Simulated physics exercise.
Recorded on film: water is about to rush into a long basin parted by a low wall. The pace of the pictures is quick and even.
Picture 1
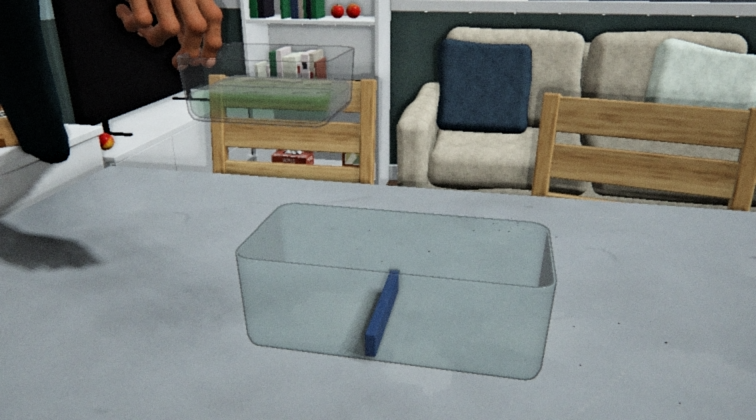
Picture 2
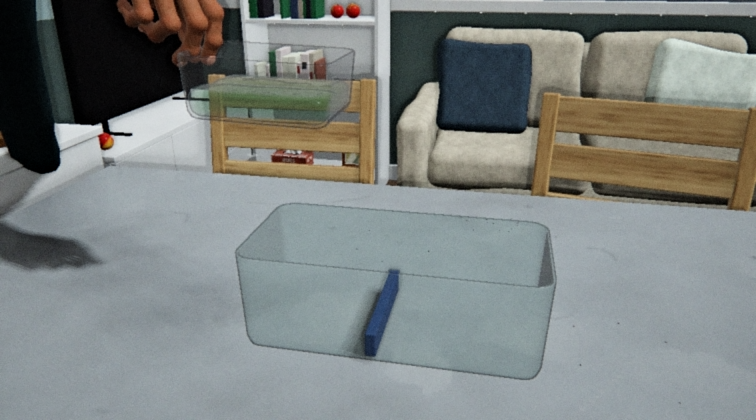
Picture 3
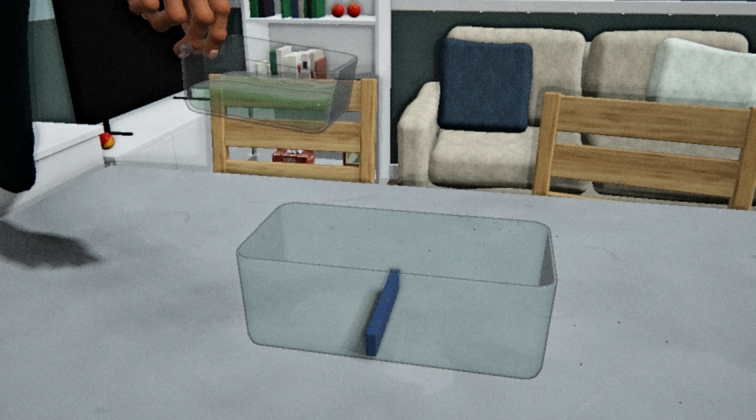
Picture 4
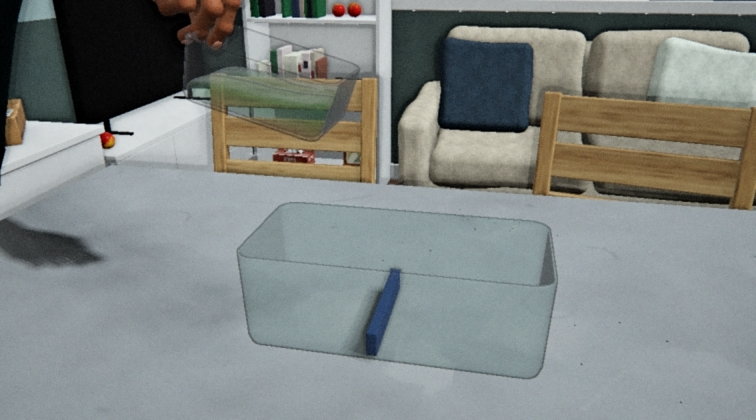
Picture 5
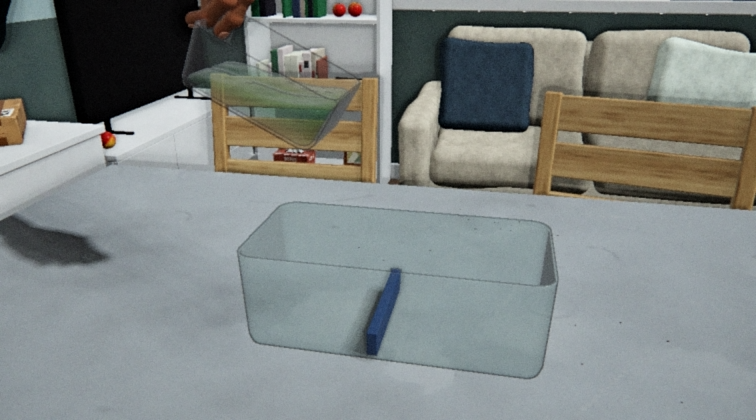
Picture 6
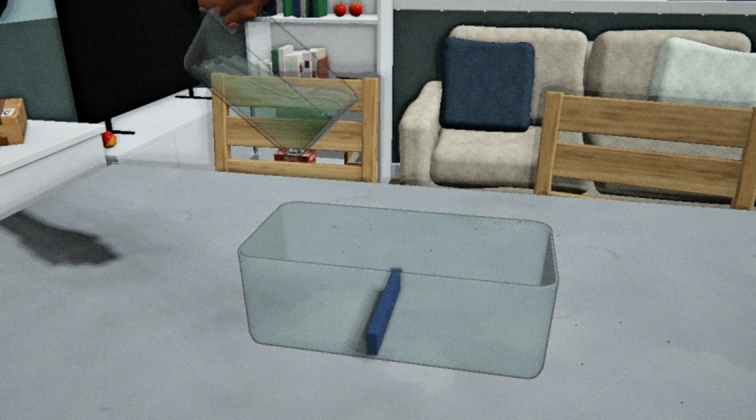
A hand holding a clear container of greenish liquid at upper left tilts it gradually, then more steeply, lowering its right edge, while a long transparent basin with a low blue divider stays still on the gray table.
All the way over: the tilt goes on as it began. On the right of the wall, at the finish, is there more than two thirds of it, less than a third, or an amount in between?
There is an amount in between there.
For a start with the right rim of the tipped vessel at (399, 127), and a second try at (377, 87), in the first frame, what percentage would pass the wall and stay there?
80 and 70 in a hundred.
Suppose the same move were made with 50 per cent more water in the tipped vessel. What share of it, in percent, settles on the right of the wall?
I'd put it at some 60 %.
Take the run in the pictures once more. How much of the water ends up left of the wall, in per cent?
About 50 per cent.
A moment on, the tilt is 90° and 16 per cent is still to pour, 7 is left of the wall and 24 right of it.
Next, the tilt is 94° and 7 per cent is still to pour, 42 is left of the wall and 47 right of it.
Then the tilt is 94° and 2 per cent is still to pour, 45 is left of the wall and 47 right of it.
Later the tilt is 94° and 0 per cent is still to pour, 50 is left of the wall and 48 right of it.
At rest 51 per cent lies left of the wall, 48 right of it and 1 outside.
